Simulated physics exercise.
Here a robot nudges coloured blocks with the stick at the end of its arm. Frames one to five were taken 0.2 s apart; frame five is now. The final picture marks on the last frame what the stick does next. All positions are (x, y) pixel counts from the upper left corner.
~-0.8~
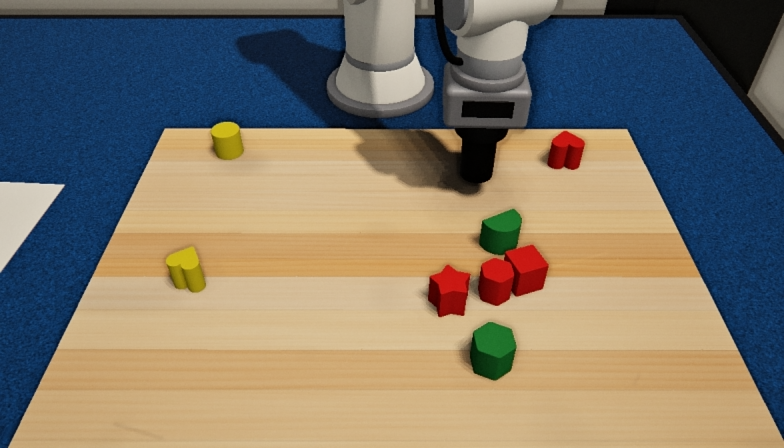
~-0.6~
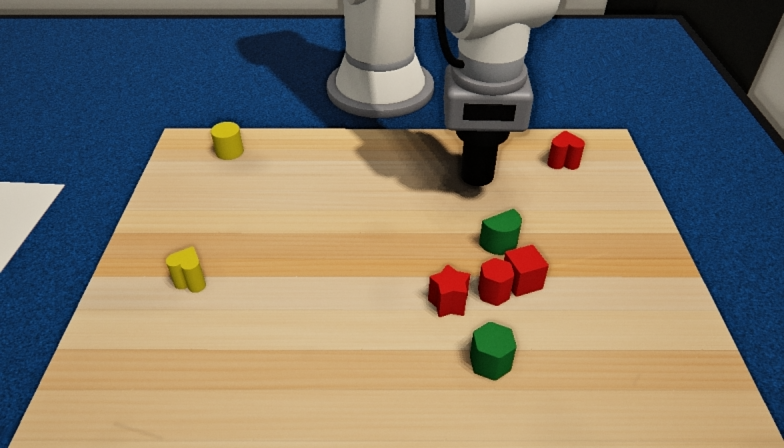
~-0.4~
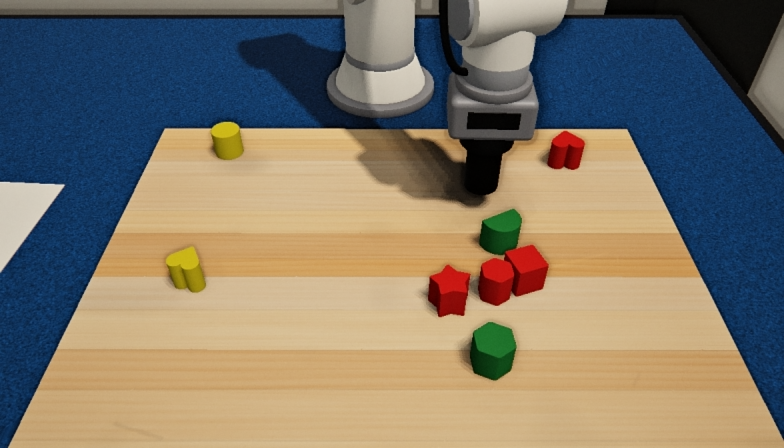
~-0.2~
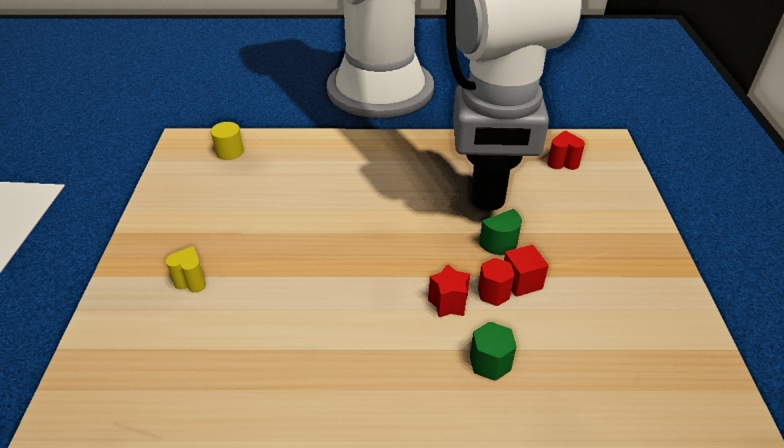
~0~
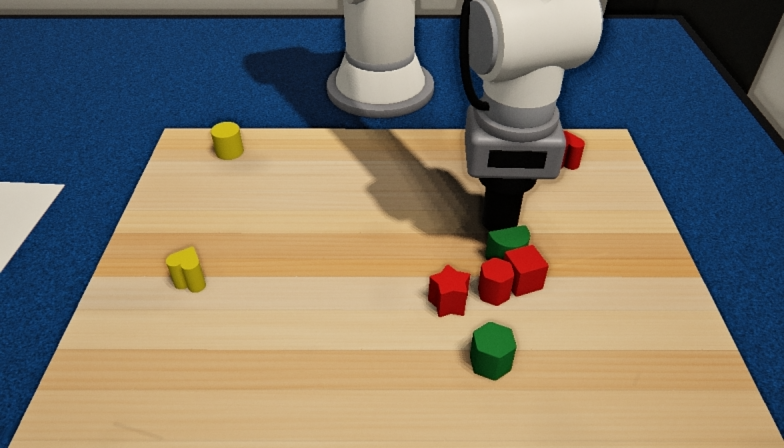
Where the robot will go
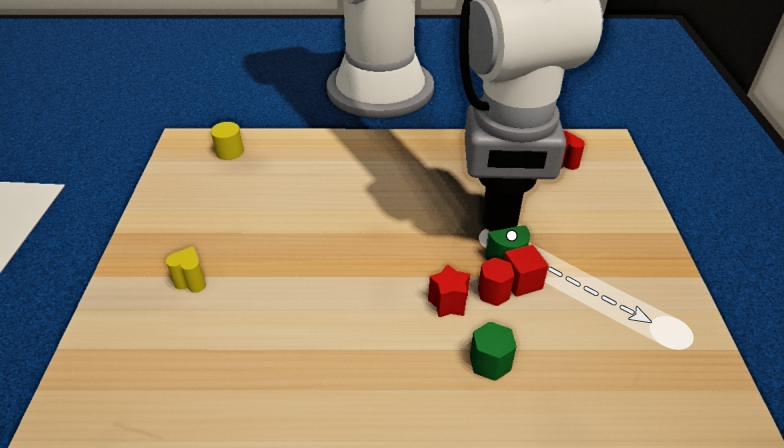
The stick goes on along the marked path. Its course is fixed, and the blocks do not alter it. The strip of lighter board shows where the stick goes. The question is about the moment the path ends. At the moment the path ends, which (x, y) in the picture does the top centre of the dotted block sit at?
Its top middle will sit at (561, 274).
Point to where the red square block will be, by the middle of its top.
The spot you're after is about (544, 294) in the image.
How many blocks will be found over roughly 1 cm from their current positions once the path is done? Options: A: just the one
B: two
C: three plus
Letter B.
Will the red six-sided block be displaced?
In short: No.
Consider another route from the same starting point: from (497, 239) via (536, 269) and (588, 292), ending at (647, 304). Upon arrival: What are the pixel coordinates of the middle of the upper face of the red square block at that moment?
It should be at about (550, 304).
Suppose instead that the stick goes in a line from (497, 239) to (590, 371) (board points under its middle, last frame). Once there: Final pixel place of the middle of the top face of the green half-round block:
My best guess is (609, 381).
The drawn path runs from (497, 239) directly to (671, 332); the dot is on the green half-round block.
What follows on the original path. One third of the way, stick (553, 251); green half-round block (555, 269), turned 45° clockwise; red square block (544, 290), turned 55° clockwise.
Two thirds of the way, stick (614, 283); green half-round block (561, 274), turned 55° clockwise; red square block (544, 294), turned 60° clockwise.
At the end, stick (680, 315); red six-sided block not moved; green half-round block (561, 274), turned 55° clockwise; red square block (544, 294), turned 60° clockwise.
